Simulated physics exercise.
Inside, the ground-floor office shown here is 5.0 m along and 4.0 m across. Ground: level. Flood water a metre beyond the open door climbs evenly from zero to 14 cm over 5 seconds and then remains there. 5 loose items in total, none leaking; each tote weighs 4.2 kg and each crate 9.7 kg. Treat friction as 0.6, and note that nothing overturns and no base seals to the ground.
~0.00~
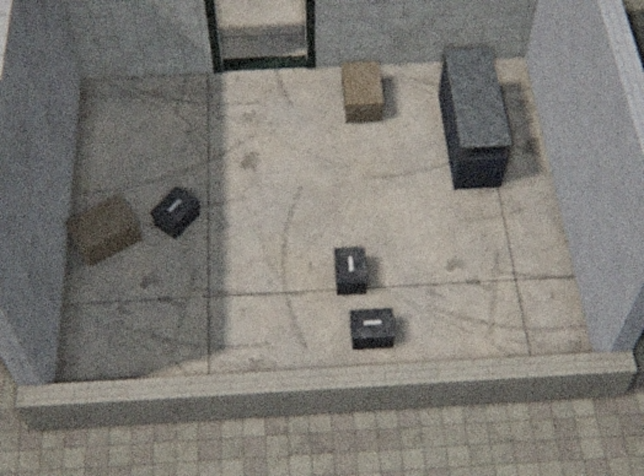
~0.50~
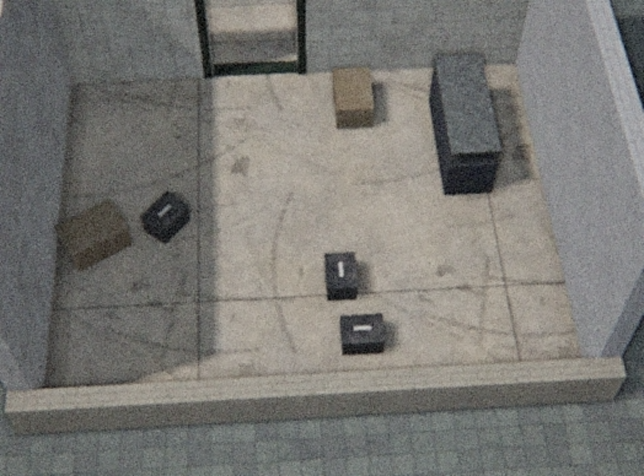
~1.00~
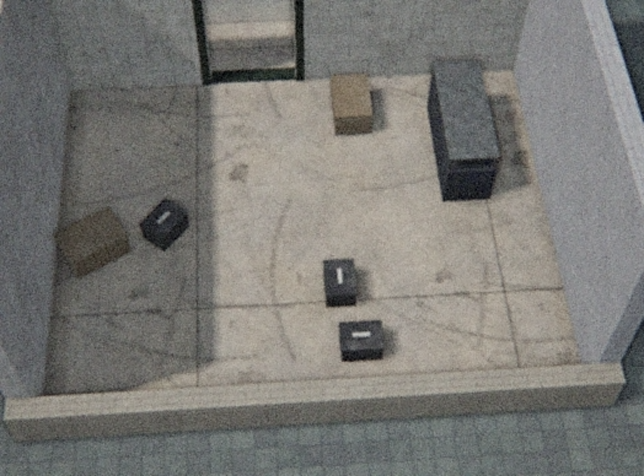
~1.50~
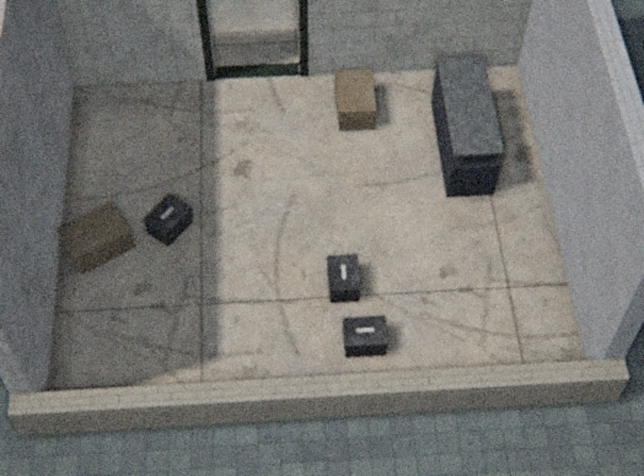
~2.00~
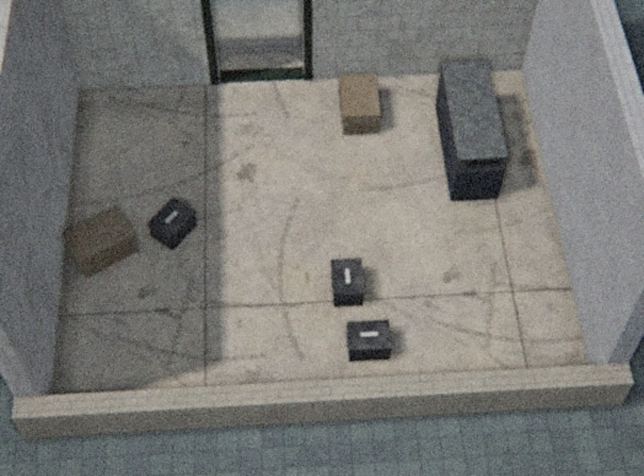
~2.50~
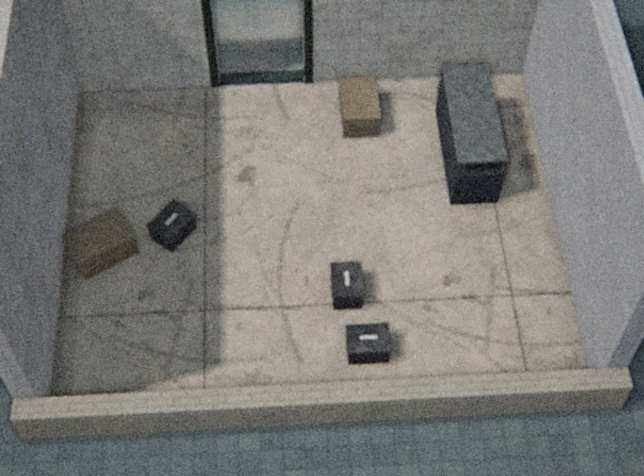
Murky blue-green water spread over the paving outside the walled room and showed beyond the doorway, while the dark totes, tan boxes and tall cabinet stayed put on the dry floor inside.
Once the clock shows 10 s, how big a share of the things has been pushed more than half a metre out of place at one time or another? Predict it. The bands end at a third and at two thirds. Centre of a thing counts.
It stays in the lowest third.
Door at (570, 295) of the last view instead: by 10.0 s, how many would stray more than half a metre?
In that case the number is 2.
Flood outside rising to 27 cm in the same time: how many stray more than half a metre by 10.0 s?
With that change, 4 of them.
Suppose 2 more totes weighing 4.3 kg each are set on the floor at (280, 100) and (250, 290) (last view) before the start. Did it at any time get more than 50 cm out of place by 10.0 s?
Taking them in order, the first is beyond that distance and the second is within that distance.
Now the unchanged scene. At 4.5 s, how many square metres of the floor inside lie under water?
About 3.0 m2.
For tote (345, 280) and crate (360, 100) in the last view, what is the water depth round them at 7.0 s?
Roughly 2 and 1 cm.
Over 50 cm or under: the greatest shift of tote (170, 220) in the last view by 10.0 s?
Result: Exceeded.
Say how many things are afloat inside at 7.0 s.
Then: 0.
After 3.5 s 0 of 5 are over 50 cm from their spots; 0 afloat.
After 4.5 s 0 of 5 are over 50 cm from their spots; 0 afloat.
After 7.0 s 0 of 5 are over 50 cm from their spots; 0 afloat.
After 10.0 s 1 of 5 are over 50 cm from their spots, and 1 have been at some point; 0 afloat.
